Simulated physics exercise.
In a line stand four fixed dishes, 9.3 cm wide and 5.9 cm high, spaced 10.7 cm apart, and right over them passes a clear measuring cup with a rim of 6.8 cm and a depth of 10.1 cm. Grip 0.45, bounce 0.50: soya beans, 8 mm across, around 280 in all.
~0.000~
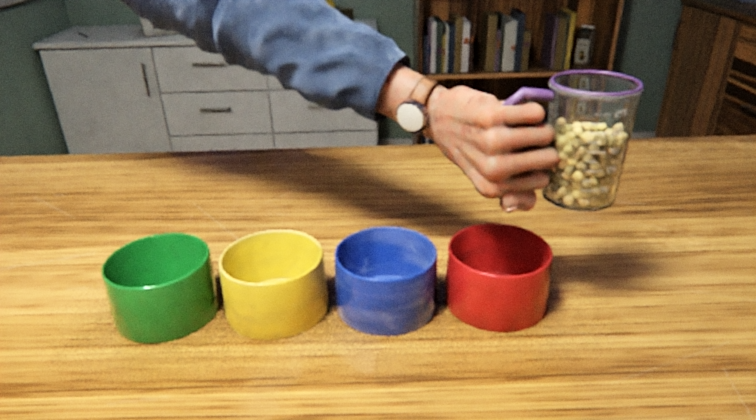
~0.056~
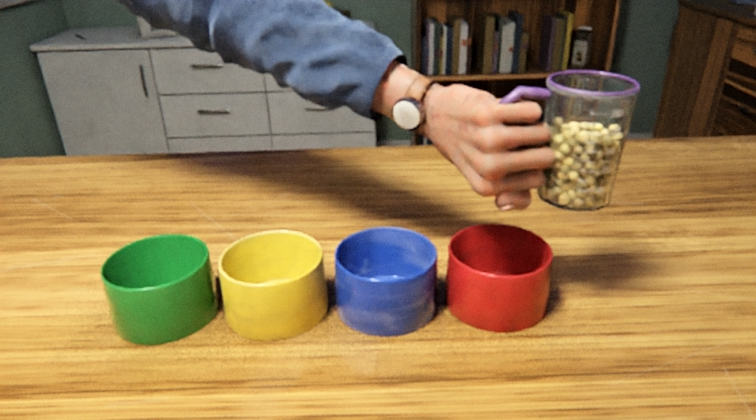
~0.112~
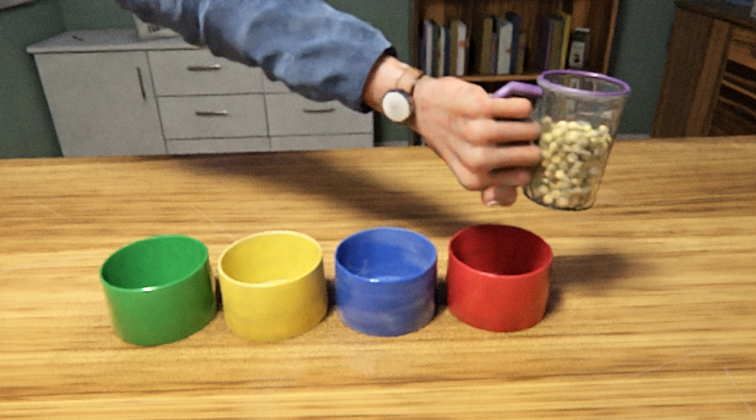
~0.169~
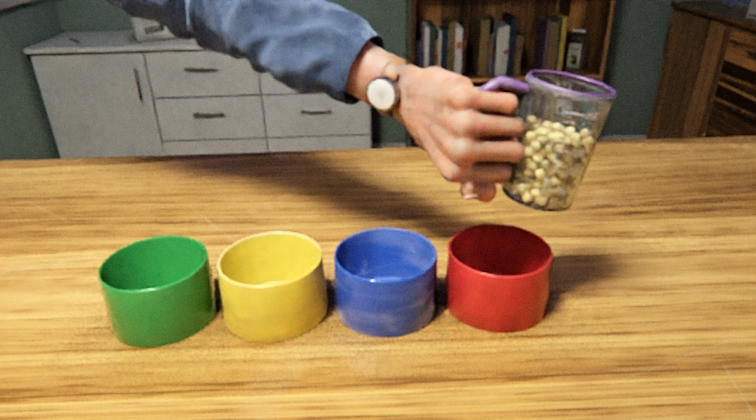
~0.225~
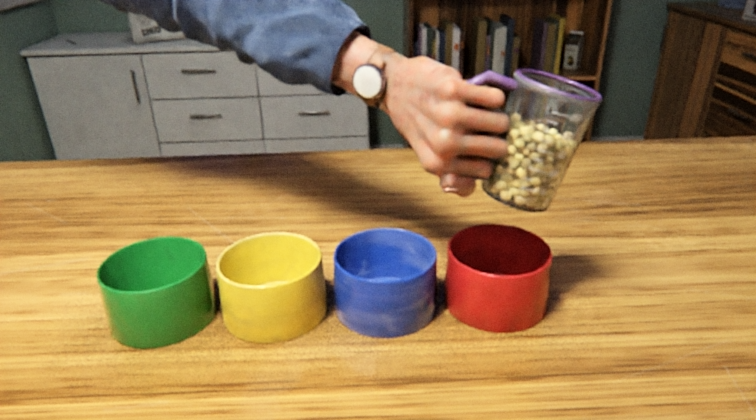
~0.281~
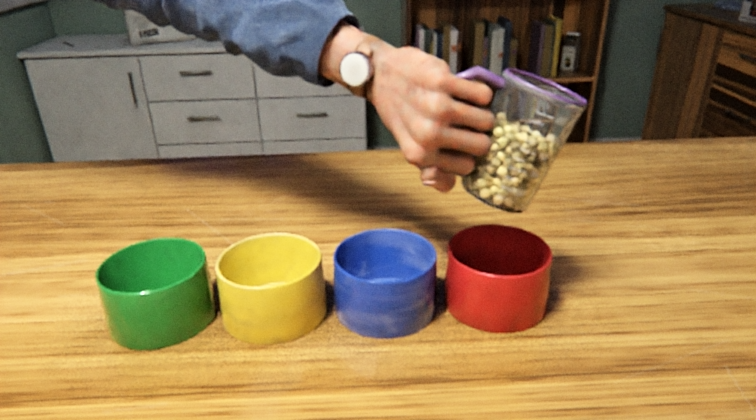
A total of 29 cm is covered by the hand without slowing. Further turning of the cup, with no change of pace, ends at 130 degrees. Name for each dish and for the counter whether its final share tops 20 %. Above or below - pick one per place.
Red: Below; blue: Below; green: Below; yellow: Above; counter: Above.
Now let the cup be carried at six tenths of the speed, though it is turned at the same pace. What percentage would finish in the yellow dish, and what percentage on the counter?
Yellow 0, counter 10.
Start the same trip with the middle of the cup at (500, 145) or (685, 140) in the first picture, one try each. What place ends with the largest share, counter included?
The winner: Yellow; blue.
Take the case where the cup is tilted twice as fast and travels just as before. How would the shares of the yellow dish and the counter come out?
Result - yellow dish: 0; counter: 10.
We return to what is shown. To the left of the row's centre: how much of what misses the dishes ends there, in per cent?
Share: About 40 in a hundred.
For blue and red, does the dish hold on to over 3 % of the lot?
With blue that holds, while with red that fails.
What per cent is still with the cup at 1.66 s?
It comes out close to 0 per cent.
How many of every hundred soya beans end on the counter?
About 30 %.
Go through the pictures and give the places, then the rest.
Cup at (586, 141), tilt 0 degrees, lip at (637, 82), moved 0.0 cm; middle of the pieces at (580, 165); red dish at (500, 249); blue dish at (386, 252); yellow dish at (271, 256); green dish at (156, 259), in the first frame.
Cup at (582, 141), tilt 1 degrees, lip at (634, 82), moved 0.3 cm; middle of the pieces at (576, 165), in the second frame.
Cup at (570, 141), tilt 5 degrees, lip at (625, 85), moved 1.4 cm; middle of the pieces at (563, 165), in the third frame.
Cup at (553, 142), tilt 10 degrees, lip at (611, 90), moved 2.8 cm; middle of the pieces at (544, 165), in the fourth frame.
Cup at (536, 142), tilt 15 degrees, lip at (597, 95), moved 4.3 cm; middle of the pieces at (524, 165), in the fifth frame.
Cup at (519, 143), tilt 21 degrees, lip at (582, 100), moved 5.7 cm; middle of the pieces at (506, 165); red dish at (499, 249); blue dish at (385, 254); yellow dish at (269, 259); green dish at (152, 264). Its pace works out near 95 degrees a second; the hand travels 26 cm a second, in the sixth frame.
Then, at 0.83 s, tilt 72 degrees; cup holds 100 %.
After 1.20 s, tilt 107 degrees; cup holds 95 %.
Then, at 1.66 s, tilt 130 degrees; cup holds 0 %, blue 10 %, yellow 60 %.
By 2.5 s all is still; red 0 %, blue 10 %, green 0 %, yellow 60 %, counter 30 %.
